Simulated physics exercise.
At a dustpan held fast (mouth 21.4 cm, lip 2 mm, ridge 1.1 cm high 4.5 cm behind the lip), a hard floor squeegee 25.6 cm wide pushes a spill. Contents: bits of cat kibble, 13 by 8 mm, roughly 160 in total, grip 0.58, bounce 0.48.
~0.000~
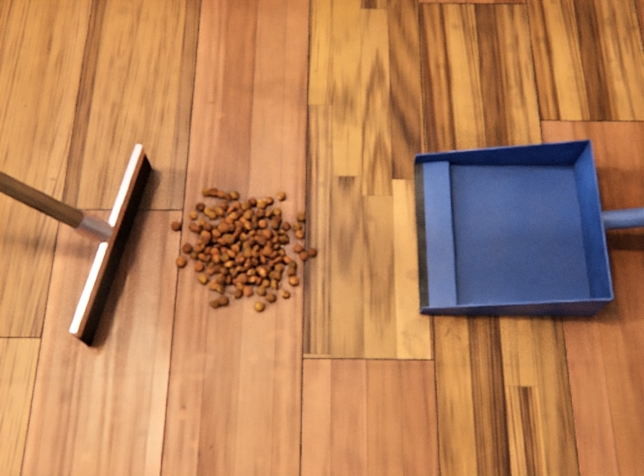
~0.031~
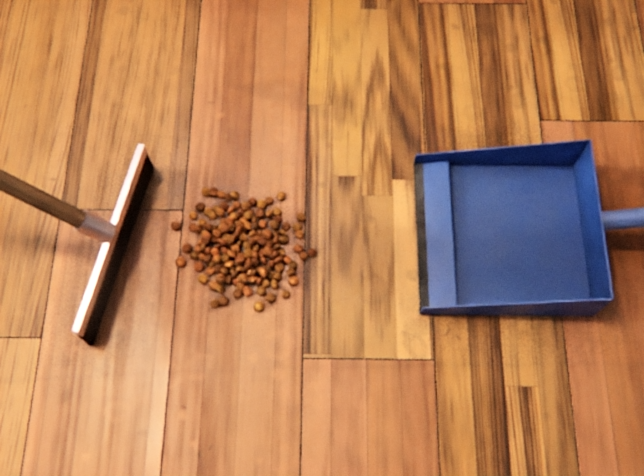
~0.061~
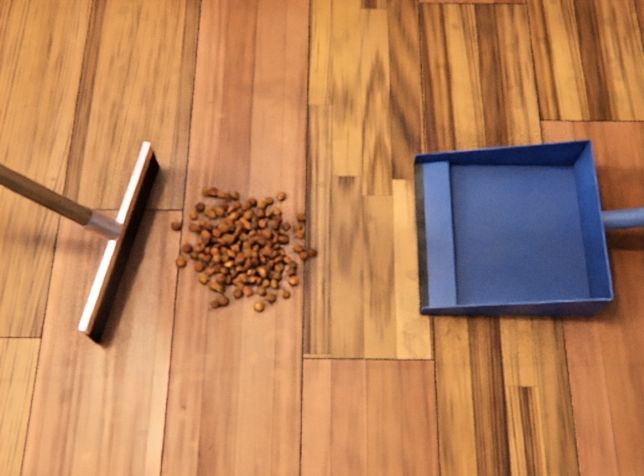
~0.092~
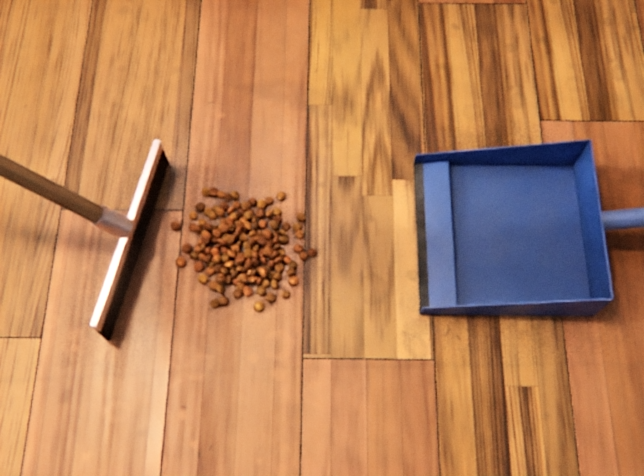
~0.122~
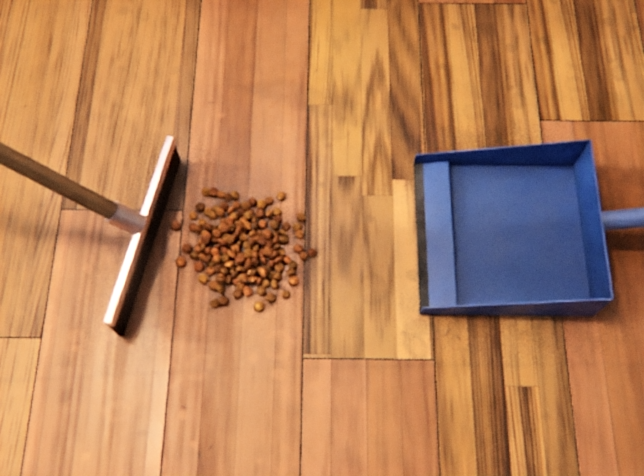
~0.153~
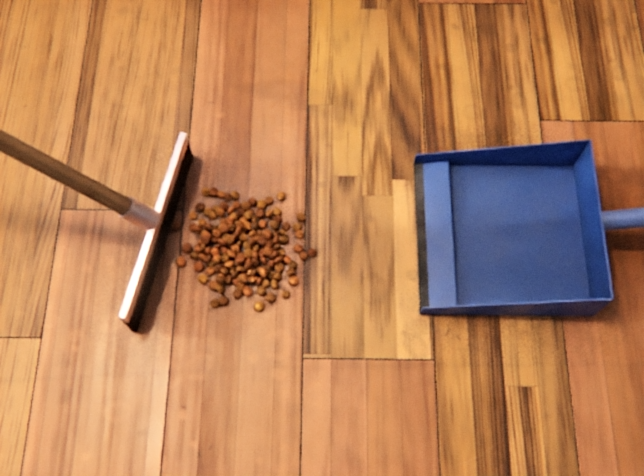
The clip opens on a wooden floor with a squeegee at the left, a loose pile of brown kibble near the middle, and a blue dustpan at the right. The squeegee slides a short way rightward, closing the gap to the pile, while the kibble and dustpan stay still.
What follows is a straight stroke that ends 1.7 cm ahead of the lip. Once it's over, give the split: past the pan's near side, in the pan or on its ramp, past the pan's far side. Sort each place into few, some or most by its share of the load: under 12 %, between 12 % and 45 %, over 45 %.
Shares: Near side: Few; pan: Few; far side: Few.
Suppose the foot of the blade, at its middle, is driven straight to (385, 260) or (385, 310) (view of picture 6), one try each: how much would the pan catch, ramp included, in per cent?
About 25 and 30 per cent.
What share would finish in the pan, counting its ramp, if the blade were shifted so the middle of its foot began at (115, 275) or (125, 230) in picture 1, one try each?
Estimates: 5 percent and 0 percent.
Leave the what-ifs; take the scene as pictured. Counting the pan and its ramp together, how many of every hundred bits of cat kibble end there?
It comes to close to 0 percent.
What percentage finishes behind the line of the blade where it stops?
Estimate: Around 20 %.
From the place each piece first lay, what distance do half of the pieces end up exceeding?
20 cm, roughly.
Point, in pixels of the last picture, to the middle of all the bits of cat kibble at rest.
Near (392, 233).
Then, at 0.42 s, middle of the blade 19 cm from the lip; 0 % over the lip, far side 0 %, near side 0 %.
Then, at 0.59 s, middle of the blade 10 cm from the lip; 0 % over the lip, far side 5 %, near side 5 %.
After 0.89 s, middle of the blade 4 cm from the lip; 0 % over the lip, far side 10 %, near side 5 %.
By 1.2 s all is still; near side 5 %, pan 0 %, far side 10 %, in front of the lip or behind the blade 85 %.
